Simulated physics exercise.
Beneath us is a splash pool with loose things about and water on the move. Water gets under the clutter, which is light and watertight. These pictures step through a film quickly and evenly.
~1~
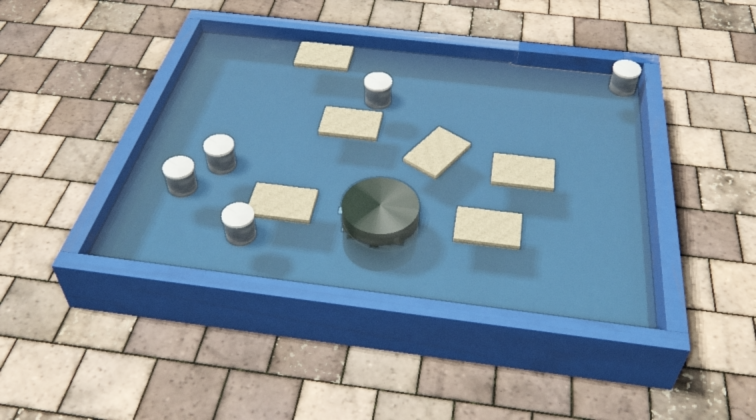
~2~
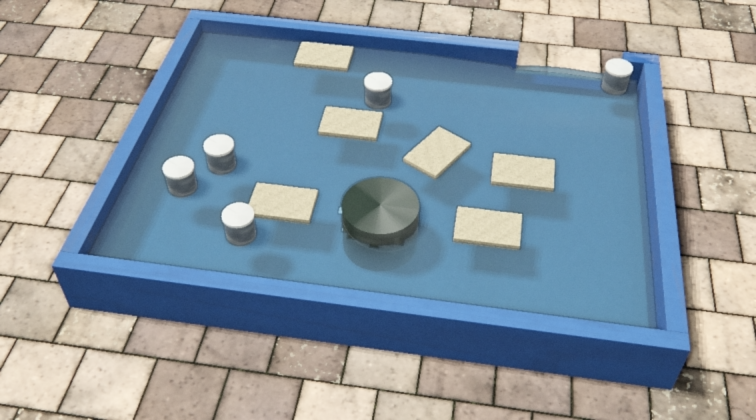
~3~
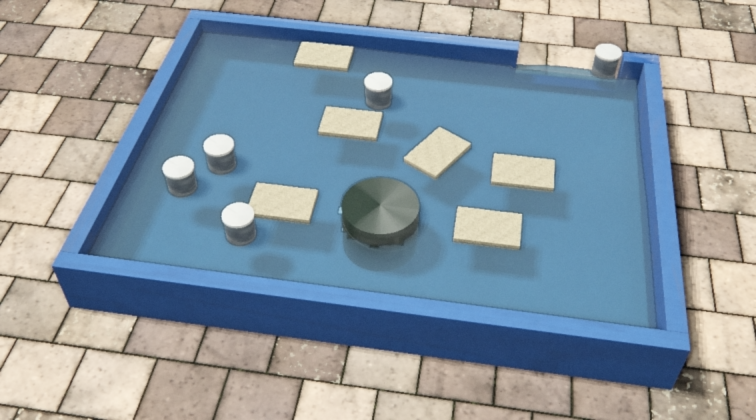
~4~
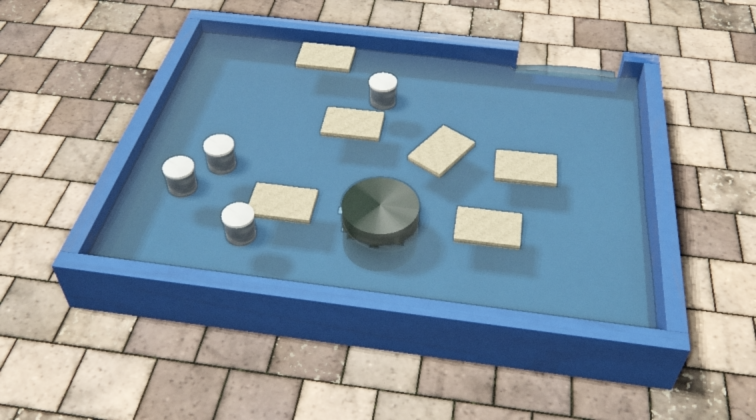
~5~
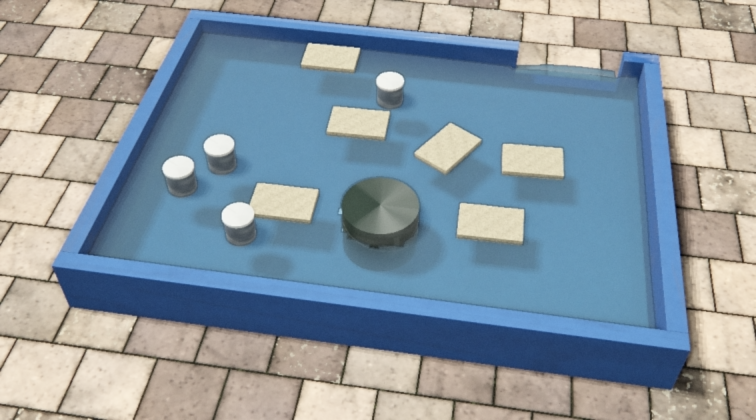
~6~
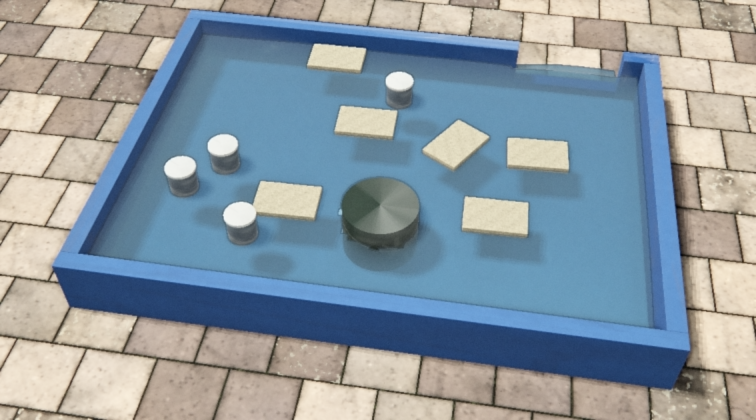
A white-topped cylinder in the far right corner of a shallow blue-walled pool, seen from above at an angle on stone paving, slides left and out through a gap that opens in the back wall. Pale rectangular boards float around a large dark round block near the centre, with more white-topped cylinders at left and back. The boards and back cylinder then drift slightly rightward, while the camera stays still.
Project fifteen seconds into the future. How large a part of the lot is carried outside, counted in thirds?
It reaches a third, not two.
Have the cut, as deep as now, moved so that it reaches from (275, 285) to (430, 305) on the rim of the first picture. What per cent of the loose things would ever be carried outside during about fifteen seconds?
Result: Roughly 60 per cent.
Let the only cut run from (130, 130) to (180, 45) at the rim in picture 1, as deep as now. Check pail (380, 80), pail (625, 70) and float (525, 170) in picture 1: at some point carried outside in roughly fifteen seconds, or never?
Lost, retained and retained.
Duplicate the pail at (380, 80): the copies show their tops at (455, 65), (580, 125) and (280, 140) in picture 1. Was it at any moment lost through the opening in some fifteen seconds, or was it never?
Taken in the given order, the three: Exits at some point, exits at some point and doesn't escape.
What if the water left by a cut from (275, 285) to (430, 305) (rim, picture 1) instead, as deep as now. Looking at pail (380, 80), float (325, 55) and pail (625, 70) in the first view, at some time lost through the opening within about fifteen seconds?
In the order given: Retained, retained, retained.
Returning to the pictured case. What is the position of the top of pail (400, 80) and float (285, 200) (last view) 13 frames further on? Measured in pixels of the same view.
Roughly (506, 71) for one and (315, 191) for the other.
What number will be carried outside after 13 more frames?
I reckon 1.
A moment on, 1 of 11 are out; 10 afloat.
Next, 1 of 11 are out; 10 afloat.
Later, 4 of 11 are out; 7 afloat.
In the end, 6 of 11 are out; 5 afloat.
